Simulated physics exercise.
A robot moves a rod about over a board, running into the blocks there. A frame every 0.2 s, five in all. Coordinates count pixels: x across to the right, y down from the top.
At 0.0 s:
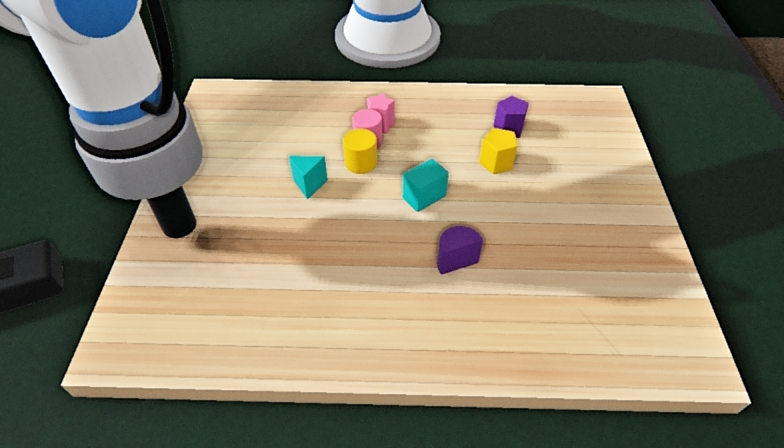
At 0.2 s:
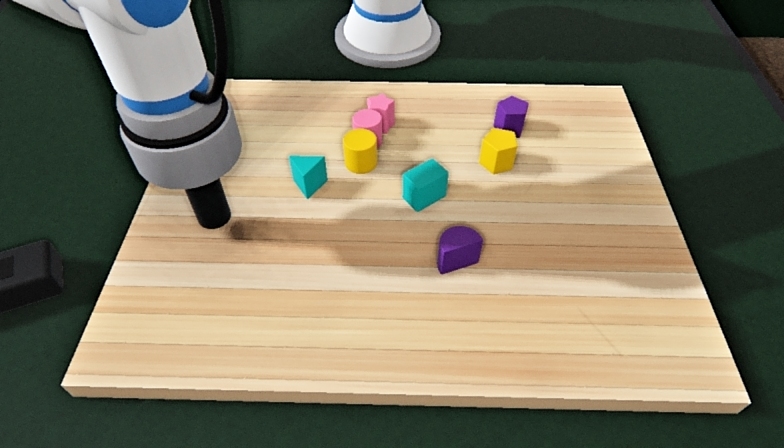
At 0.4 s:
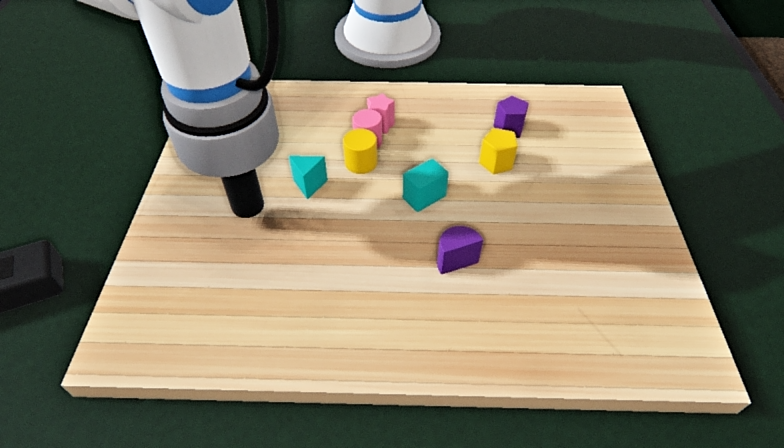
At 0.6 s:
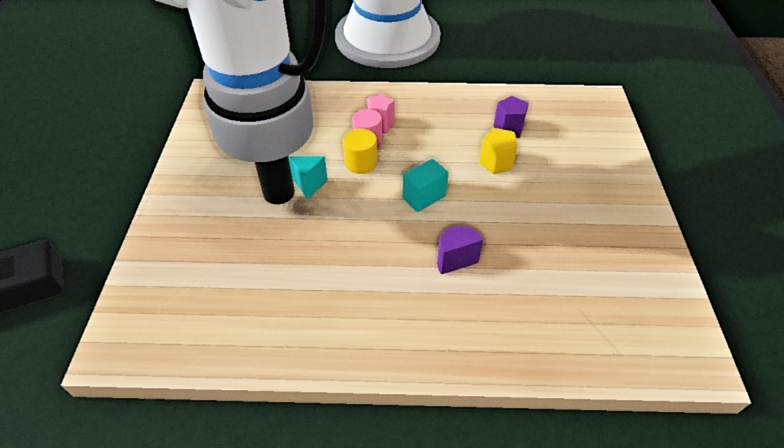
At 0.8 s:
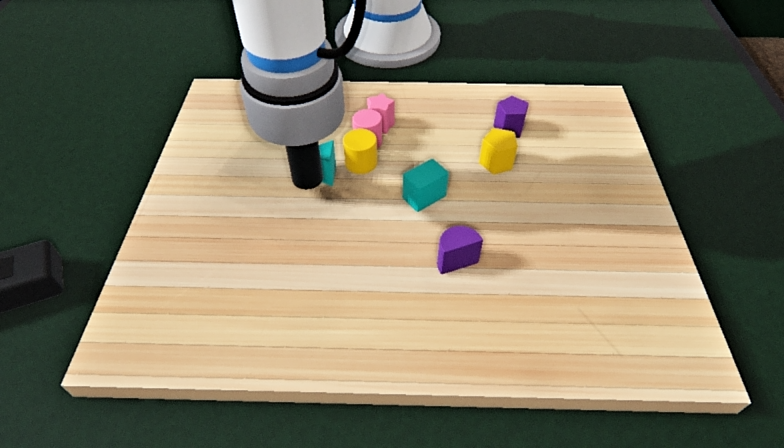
At the start, a robot arm holds a black rod over the left side of a wooden board scattered with colourful blocks. The rod glides right and slightly away across bare wood, nearing the turquoise triangular block. It then nudges that block a little to the right, while the other blocks stay still.
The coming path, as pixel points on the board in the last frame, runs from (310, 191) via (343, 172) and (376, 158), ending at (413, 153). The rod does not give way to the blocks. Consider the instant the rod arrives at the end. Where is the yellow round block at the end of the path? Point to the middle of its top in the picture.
It will likely be found at (436, 115).
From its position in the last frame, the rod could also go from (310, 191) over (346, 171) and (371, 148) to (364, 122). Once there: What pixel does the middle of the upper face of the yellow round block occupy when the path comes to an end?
In the picture, that point is around (402, 121).
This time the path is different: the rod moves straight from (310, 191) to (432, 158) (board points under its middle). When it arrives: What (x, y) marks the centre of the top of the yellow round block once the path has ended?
For the centre of its top, I'd go with (393, 122).
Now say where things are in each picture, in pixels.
Tip of the rod at (180, 226), middles of tops, turquoise triangular piece at (306, 162), yellow round block at (360, 139), pink round block at (367, 118), pink star-shaped block at (380, 102), turquoise rectangular block at (426, 173), in the first picture.
Rod at (215, 217), nothing pushed, in the second picture.
Rod at (248, 206), nothing pushed, in the third picture.
Rod at (279, 193), nothing pushed, in the fourth picture.
Rod at (308, 179), turquoise triangular piece at (321, 151), yellow round block at (360, 139), pink round block at (367, 118), pink star-shaped block at (380, 102), turquoise rectangular block at (426, 173), in the fifth picture.
The first path, step by step. One third of the way, rod at (342, 161); turquoise triangular piece at (340, 130), turned 10° anticlockwise; yellow round block at (369, 134); pink round block at (374, 114); pink star-shaped block at (381, 99).
Two thirds of the way, rod at (376, 146); turquoise triangular piece at (349, 124), turned 60° anticlockwise; yellow round block at (404, 124); pink round block at (396, 105); pink star-shaped block at (381, 91), turned 30° anticlockwise.
At the end, rod at (414, 141); turquoise triangular piece at (349, 124), turned 60° anticlockwise; yellow round block at (436, 115); pink round block at (399, 104); pink star-shaped block at (381, 91), turned 35° anticlockwise; turquoise rectangular block unmoved.
